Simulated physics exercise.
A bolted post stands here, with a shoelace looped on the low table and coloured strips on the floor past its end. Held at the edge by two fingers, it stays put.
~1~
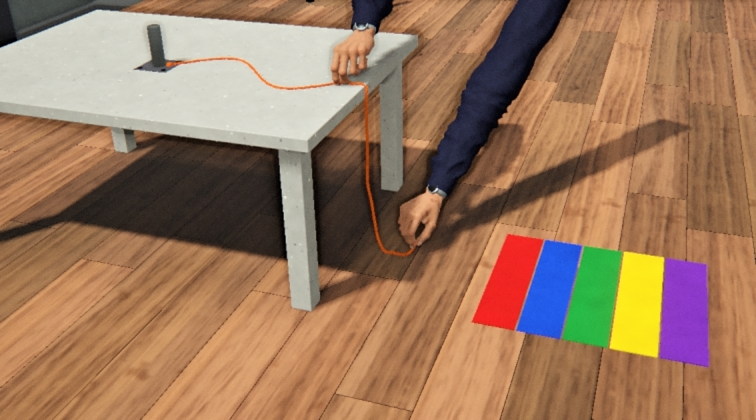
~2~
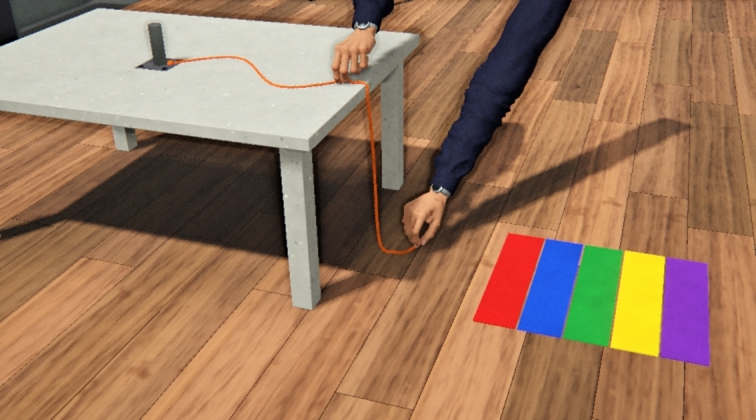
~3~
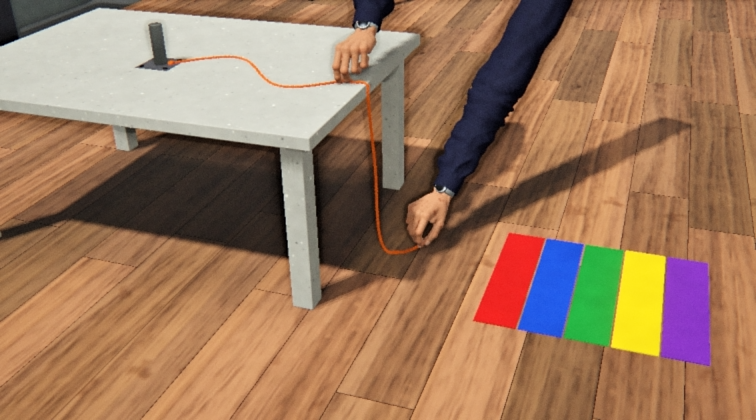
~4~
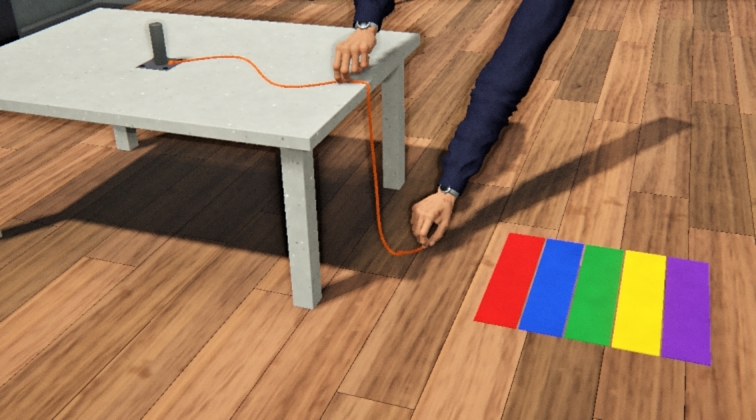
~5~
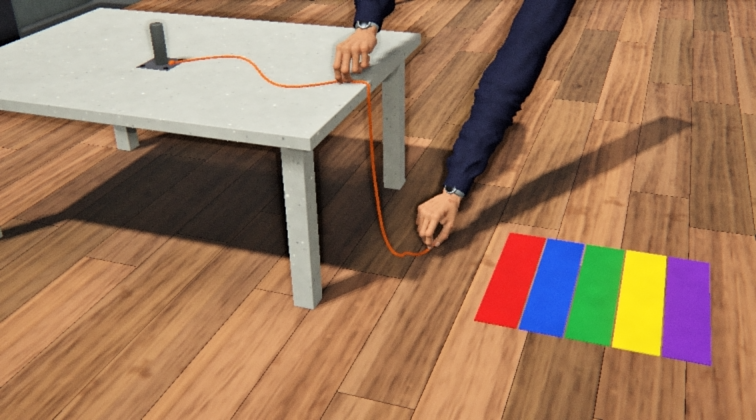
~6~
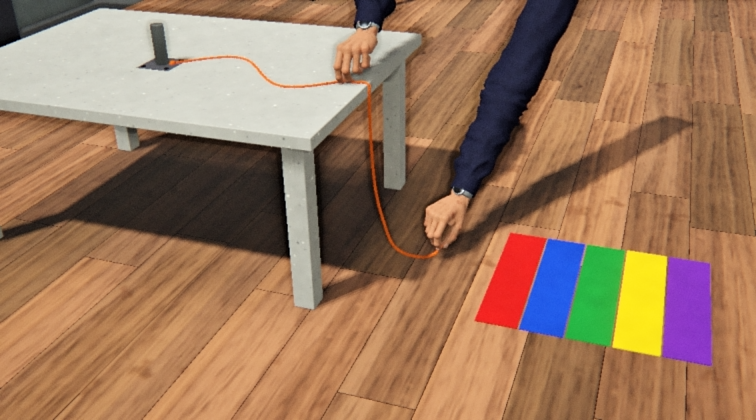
Beside a pale table, a hand slowly draws the hanging orange shoelace's end slightly right.
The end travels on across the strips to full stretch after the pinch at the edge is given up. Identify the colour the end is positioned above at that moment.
It is positioned above green.
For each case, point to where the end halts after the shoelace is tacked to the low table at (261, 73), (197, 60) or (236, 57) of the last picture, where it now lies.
First near (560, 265), then near (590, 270), then near (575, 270).
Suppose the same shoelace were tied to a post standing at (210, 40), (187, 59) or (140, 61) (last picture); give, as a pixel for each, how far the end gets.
Results per try: (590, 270); (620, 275); (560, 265).
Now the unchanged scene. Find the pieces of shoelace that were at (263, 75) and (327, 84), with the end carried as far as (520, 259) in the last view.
They go to (292, 79) and to (369, 95).
A little later, end near (520, 259); over red.
Next, end near (571, 267); over blue.
When it is tight, end near (600, 272); over green. Over green.
